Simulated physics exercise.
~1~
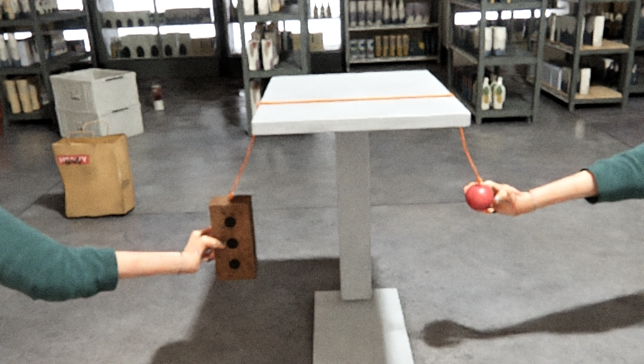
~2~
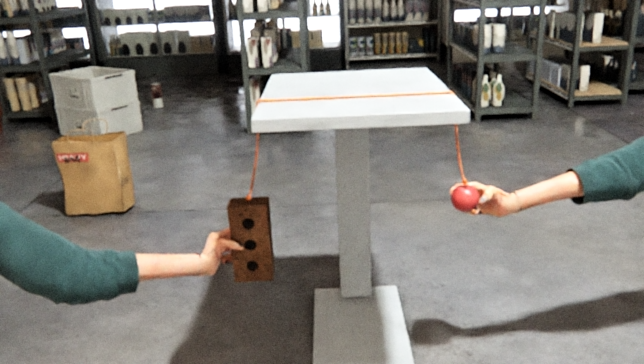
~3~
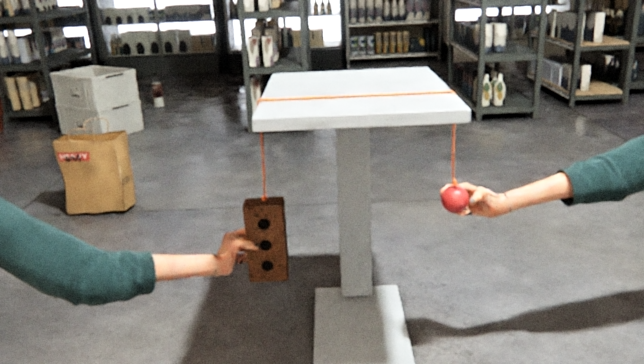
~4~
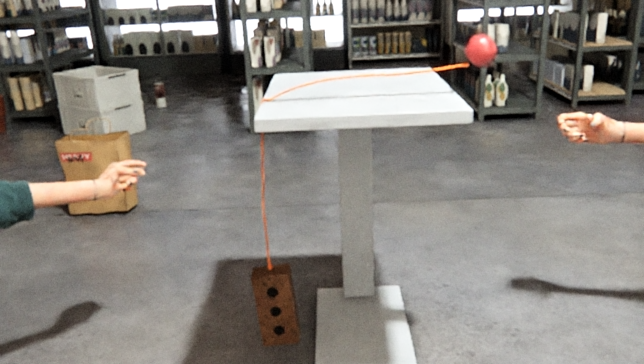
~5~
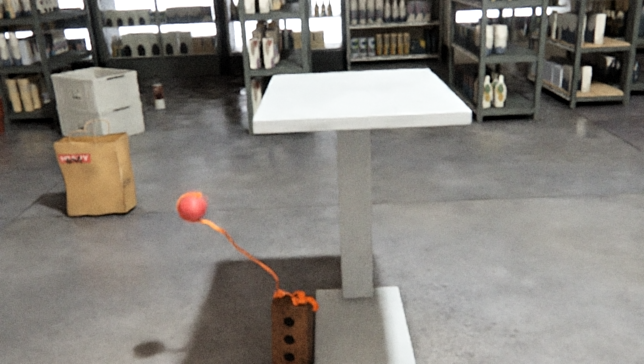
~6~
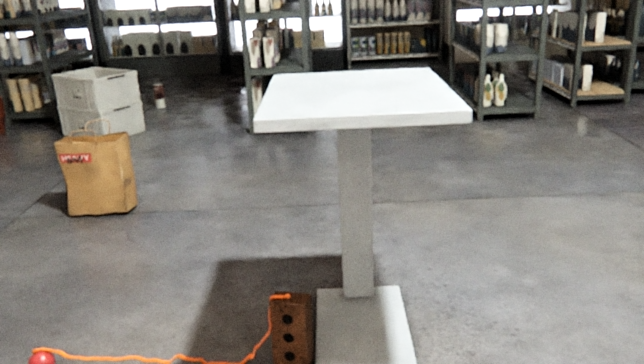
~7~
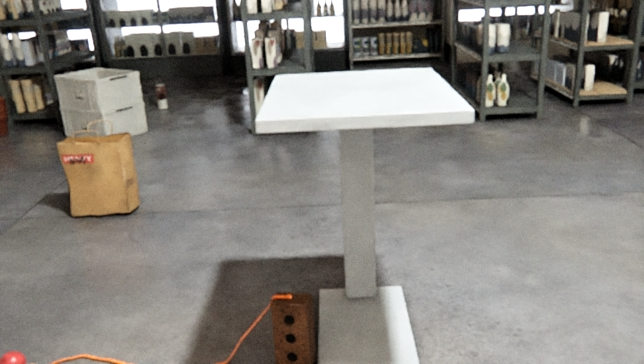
In a storeroom with a grey floor and bottle-lined shelves, seen from the front by a slightly swaying camera, a small white table stands with an orange ribbon across its top. A hand in a green sleeve holds a reddish-brown brick tied to the left end, while another holds a red apple at the right. The hands ease both inward until they hang beside the table, then let go and draw back. The brick drops, pulling the ribbon leftwards and whipping the apple up and over. The brick lands upright by the table's base, and the apple comes down at the far left, the ribbon trailing along the floor.
